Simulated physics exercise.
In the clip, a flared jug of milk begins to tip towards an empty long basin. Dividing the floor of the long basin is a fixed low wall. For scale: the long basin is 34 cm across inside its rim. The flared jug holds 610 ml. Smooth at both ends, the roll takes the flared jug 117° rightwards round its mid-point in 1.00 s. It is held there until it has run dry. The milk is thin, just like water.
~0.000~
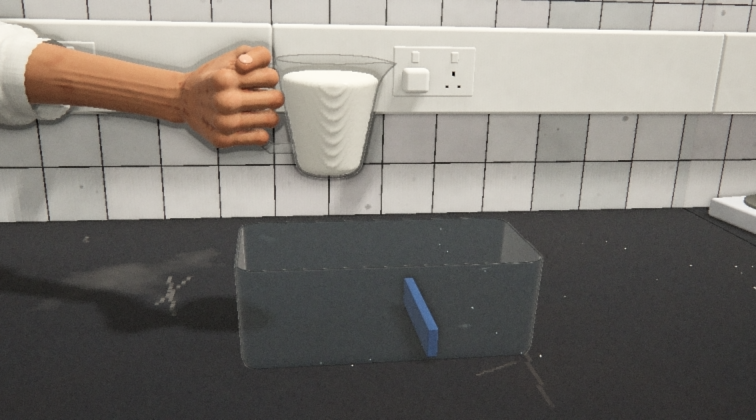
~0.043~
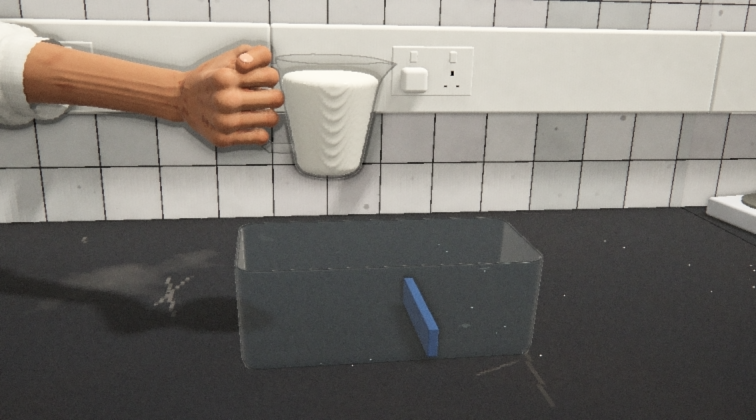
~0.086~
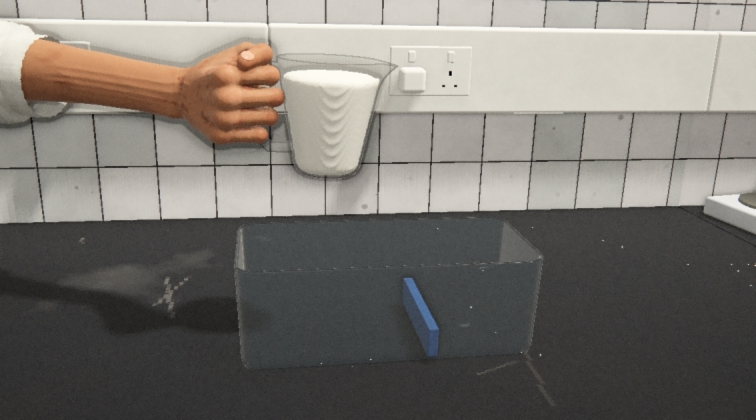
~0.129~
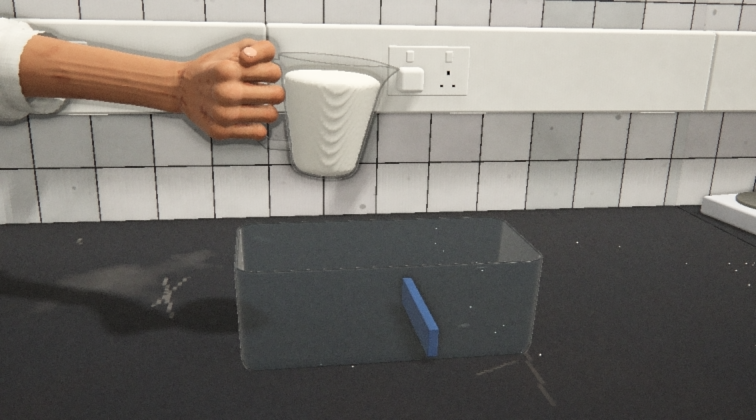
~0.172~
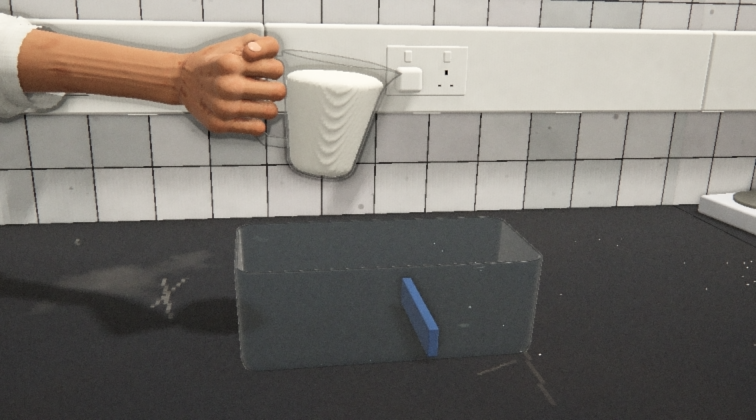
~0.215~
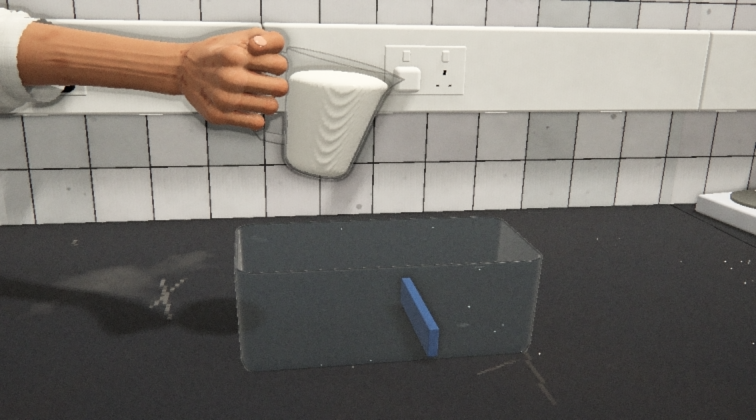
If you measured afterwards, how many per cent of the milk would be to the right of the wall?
About 71 out of 100.
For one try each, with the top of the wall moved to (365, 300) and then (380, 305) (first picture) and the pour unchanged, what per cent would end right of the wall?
95 in a hundred, followed by 90 in a hundred.
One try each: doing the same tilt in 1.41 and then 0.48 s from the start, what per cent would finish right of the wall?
Near 80 in a hundred on the first go and near 40 in a hundred on the second.
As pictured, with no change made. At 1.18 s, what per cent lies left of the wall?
I'd put it near 26 percent.
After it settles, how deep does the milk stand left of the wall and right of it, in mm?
The left ends up at roughly 6 mm, with the right at roughly 26 mm.
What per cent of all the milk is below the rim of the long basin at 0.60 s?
Some 10 per cent.
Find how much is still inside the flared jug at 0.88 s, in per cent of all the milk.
7 in a hundred, give or take.
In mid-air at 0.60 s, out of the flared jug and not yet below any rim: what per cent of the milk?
24 %.
By 0.60 s the tilt is 77° and 66 per cent is still to pour, 0 is left of the wall and 10 right of it.
By 0.88 s the tilt is 113° and 7 per cent is still to pour, 12 is left of the wall and 67 right of it.
By 1.18 s the tilt is 117° and 0 per cent is still to pour, 26 is left of the wall and 72 right of it.
By 1.50 s the tilt is 117° and 0 per cent is still to pour, 27 is left of the wall and 71 right of it.
At rest 27 per cent lies left of the wall, 71 right of it and 2 outside.
